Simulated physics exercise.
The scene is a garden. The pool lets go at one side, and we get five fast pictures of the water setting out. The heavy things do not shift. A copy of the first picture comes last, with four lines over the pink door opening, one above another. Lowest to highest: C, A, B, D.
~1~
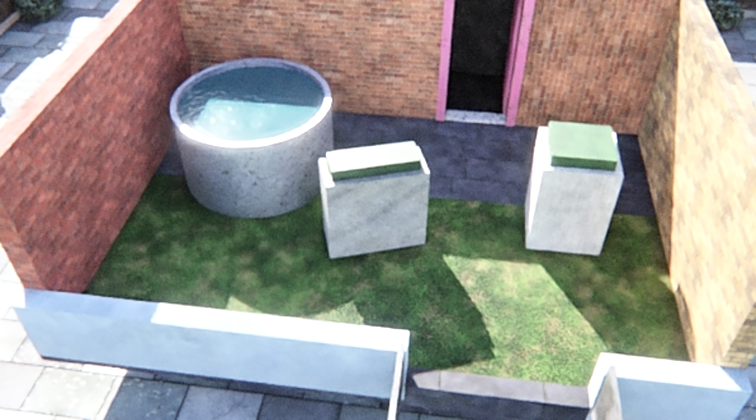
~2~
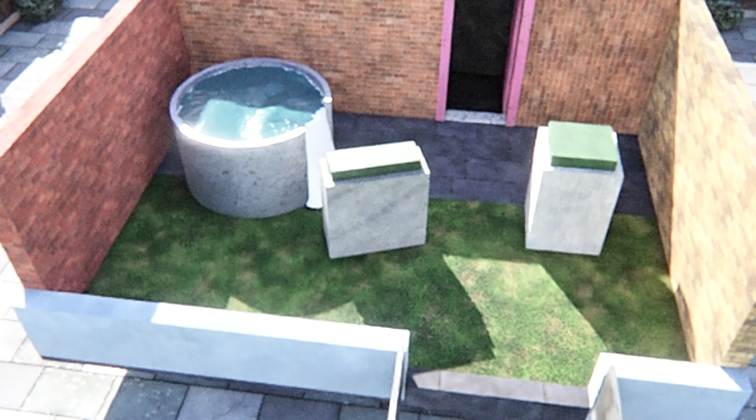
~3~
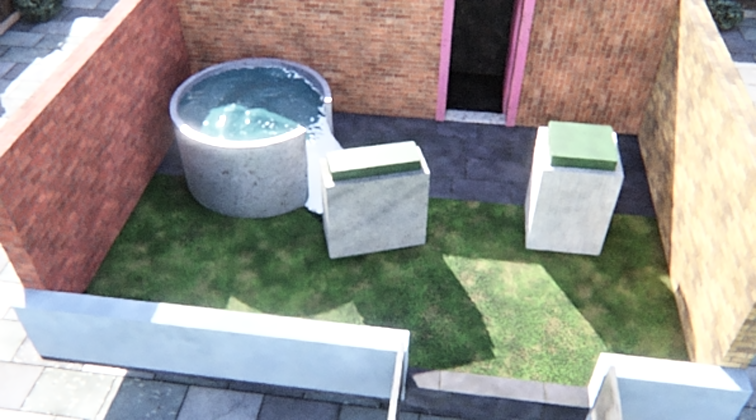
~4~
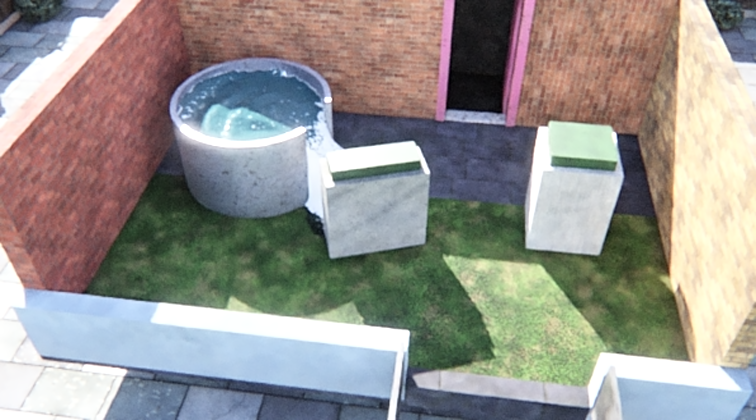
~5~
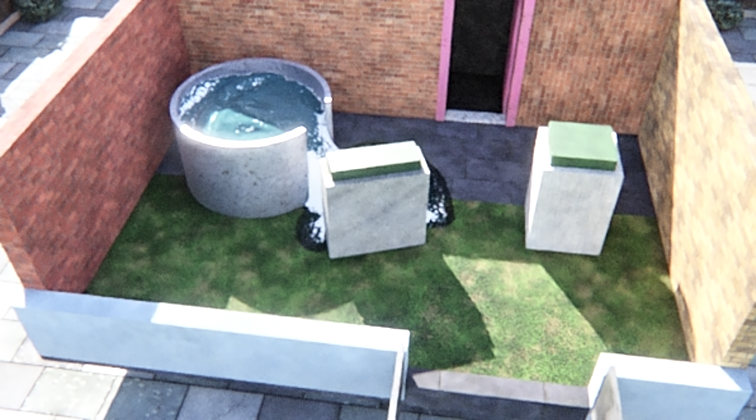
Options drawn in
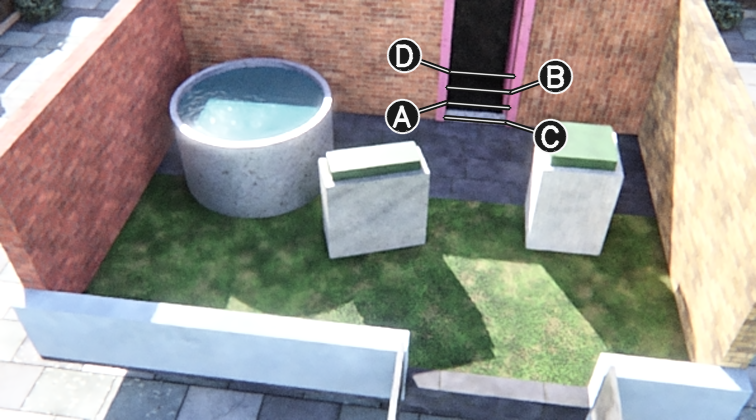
A round grey pool full of water stands at the back left of a small walled garden, seen from above by a still camera. Two pale blocks with green tops stand on the grass to its right, before brick walls and a pink doorway. The water churns and pours down the pool's right side, then spreads around the nearer block, showing dark and foamy on both sides.
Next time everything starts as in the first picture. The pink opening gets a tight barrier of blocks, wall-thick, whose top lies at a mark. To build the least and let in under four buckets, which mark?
Take A.
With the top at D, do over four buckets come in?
No.
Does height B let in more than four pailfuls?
No, that is safe.
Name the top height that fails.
Height C.
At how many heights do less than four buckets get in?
Three of the four.
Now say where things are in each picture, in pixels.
Water in the pool at rest, its middle at (252, 104); foot of the pink doorway at (475, 122); open gate at (504, 339).
Water covers 1 % of the ground, its front hidden from here.
Water covers 3 % of the ground, its front hidden from here.
Water covers 6 % of the ground, its front hidden from here.
Water covers 9 % of the ground and shows as far out as (443, 220).
On the marked copy, A at (477, 105); B at (479, 89); C at (475, 120); D at (481, 74); from the bottom up C, A, B, D.
For height A, nothing gets over.
For height B, nothing gets over.
For height C, some 20 bucketfuls get in.
For height D, nothing gets over.
